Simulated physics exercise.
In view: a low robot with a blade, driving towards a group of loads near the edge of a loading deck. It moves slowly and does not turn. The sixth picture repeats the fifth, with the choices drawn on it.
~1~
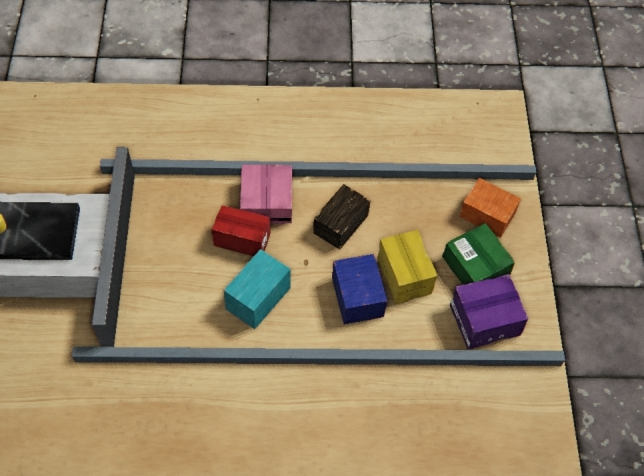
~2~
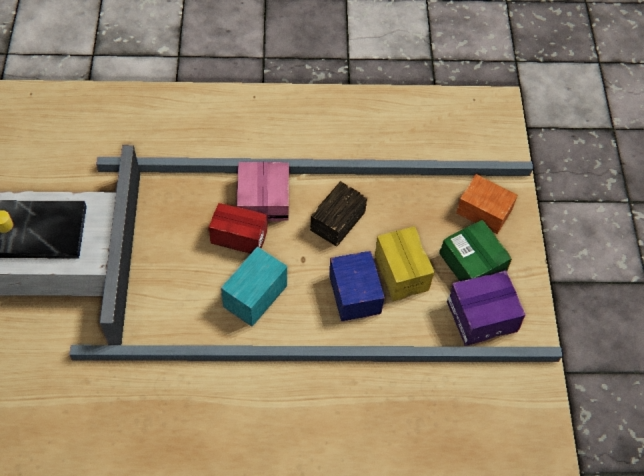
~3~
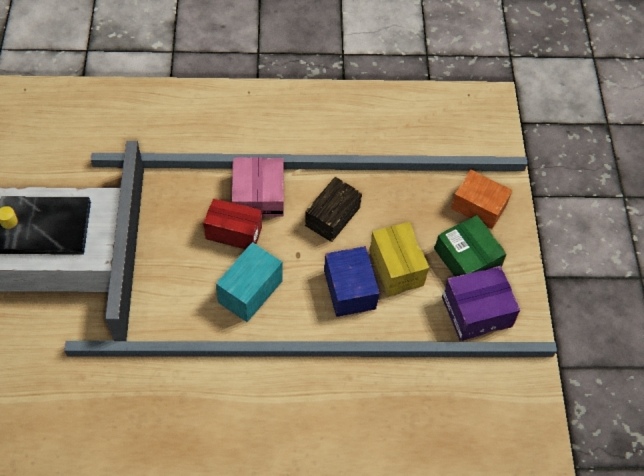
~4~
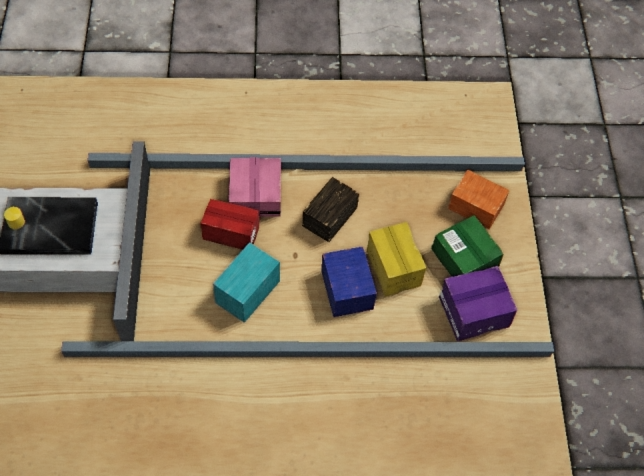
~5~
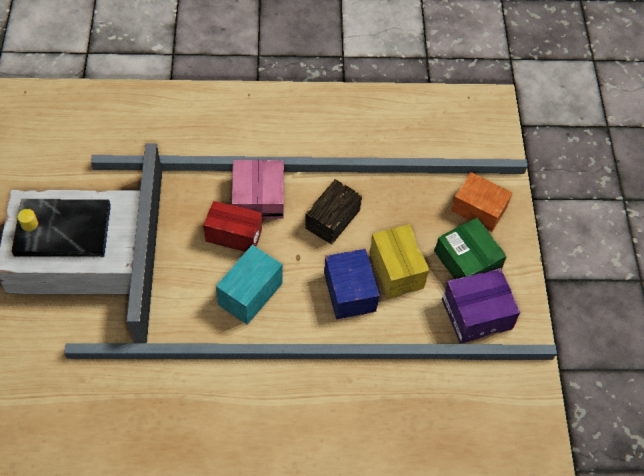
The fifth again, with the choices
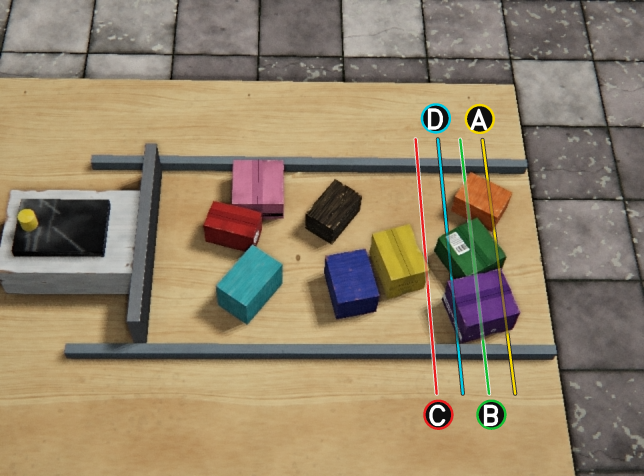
A low robot with a blade moves slowly right towards a group of colourful boxes.
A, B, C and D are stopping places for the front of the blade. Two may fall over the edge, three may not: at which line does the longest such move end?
Up to line C.
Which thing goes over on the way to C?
The green parcel.
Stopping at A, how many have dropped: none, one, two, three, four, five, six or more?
By then, six or more.
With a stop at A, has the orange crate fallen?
By then, yes.
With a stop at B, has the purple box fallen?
By then, yes.
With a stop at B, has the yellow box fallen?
Yes.
On the marked copy, A at (498, 257); B at (473, 256); C at (425, 256); D at (449, 256).
Following C. Soon after the start, robot (174, 227); pink box (281, 190); turquoise crate (271, 283).
Later, robot (277, 228); green parcel (493, 251); yellow box (452, 259).
In the end, robot (354, 229); green parcel over the edge; orange crate (528, 194); one fallen.
As for the rest, A drops six; B drops five; D drops four.
